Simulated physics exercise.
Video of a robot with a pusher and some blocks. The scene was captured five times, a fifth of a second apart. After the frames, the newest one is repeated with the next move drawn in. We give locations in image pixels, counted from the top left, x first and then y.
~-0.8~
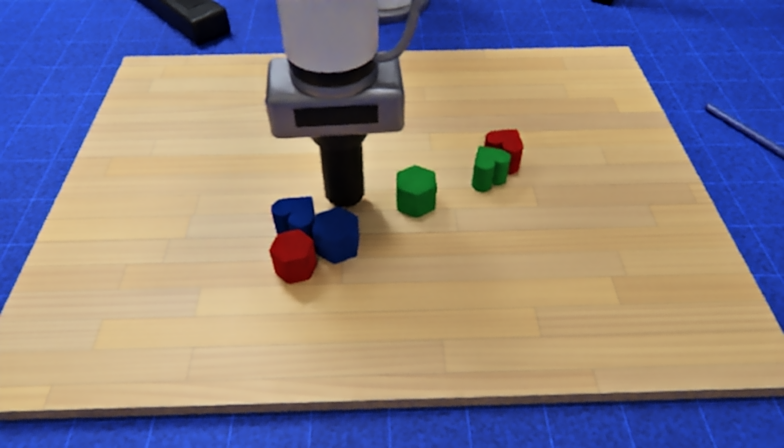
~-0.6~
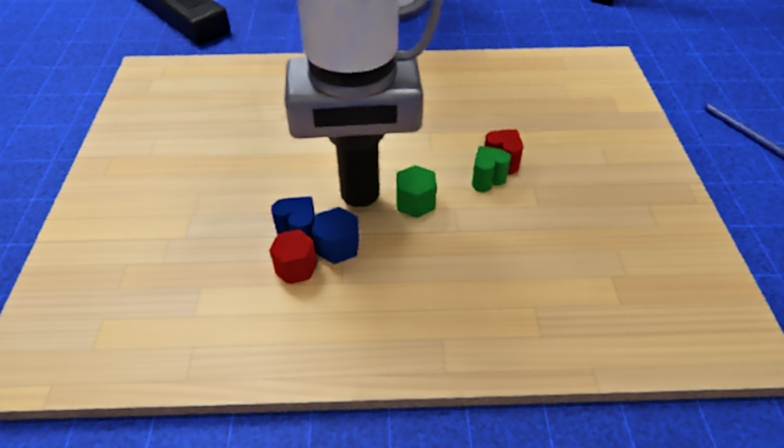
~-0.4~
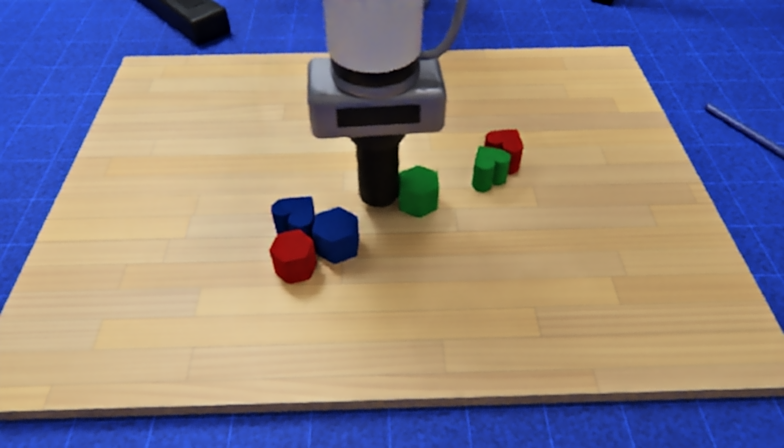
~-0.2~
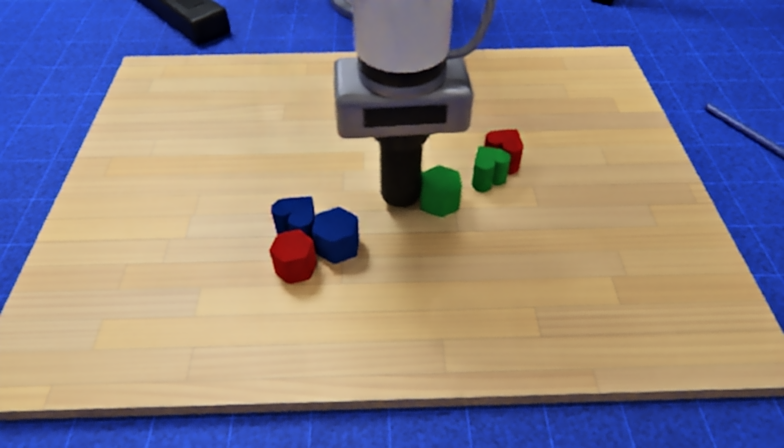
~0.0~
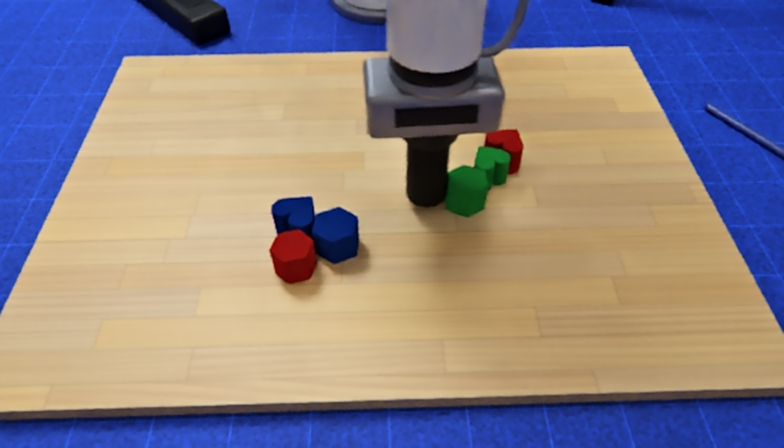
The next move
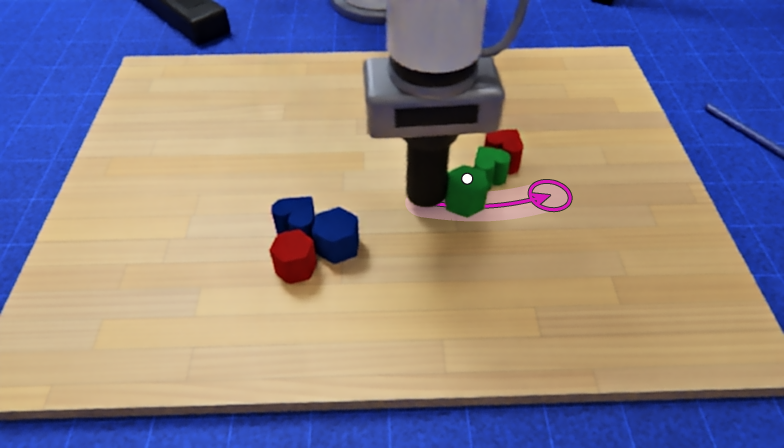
On a wooden board, a robot's pusher moves right and pushes the green hexagon rightward.
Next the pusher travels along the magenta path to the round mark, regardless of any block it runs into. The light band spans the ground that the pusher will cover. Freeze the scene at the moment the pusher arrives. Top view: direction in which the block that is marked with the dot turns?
It is turned clockwise.
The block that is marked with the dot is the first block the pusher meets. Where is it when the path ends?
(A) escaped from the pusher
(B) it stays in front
Choice B: It stays in front.
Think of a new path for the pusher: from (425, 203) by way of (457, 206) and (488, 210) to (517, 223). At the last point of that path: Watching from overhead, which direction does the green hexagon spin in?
Seen from above, its turn is counter-clockwise.
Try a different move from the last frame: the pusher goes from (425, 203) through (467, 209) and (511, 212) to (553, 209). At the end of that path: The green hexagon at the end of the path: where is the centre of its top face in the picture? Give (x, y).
The green hexagon ends near (599, 181).
Path on the board, from (425, 203) through (468, 206) and (511, 204) to (550, 195); the dot is on the green hexagon.
On the path given first. One third of the way, pusher (470, 198); green hexagon (512, 182); green heart-shaped block (512, 154), turned 35° anticlockwise; red heart-shaped block (511, 133), turned 35° anticlockwise.
Two thirds of the way, pusher (513, 196); green hexagon (557, 182); green heart-shaped block (517, 153), turned 45° anticlockwise; red heart-shaped block (511, 132), turned 40° anticlockwise.
At the end, pusher (552, 187); blue hexagon in place; green hexagon (599, 180), turned 30° clockwise; green heart-shaped block (535, 149), turned 100° anticlockwise; red heart-shaped block (510, 129), turned 55° anticlockwise.
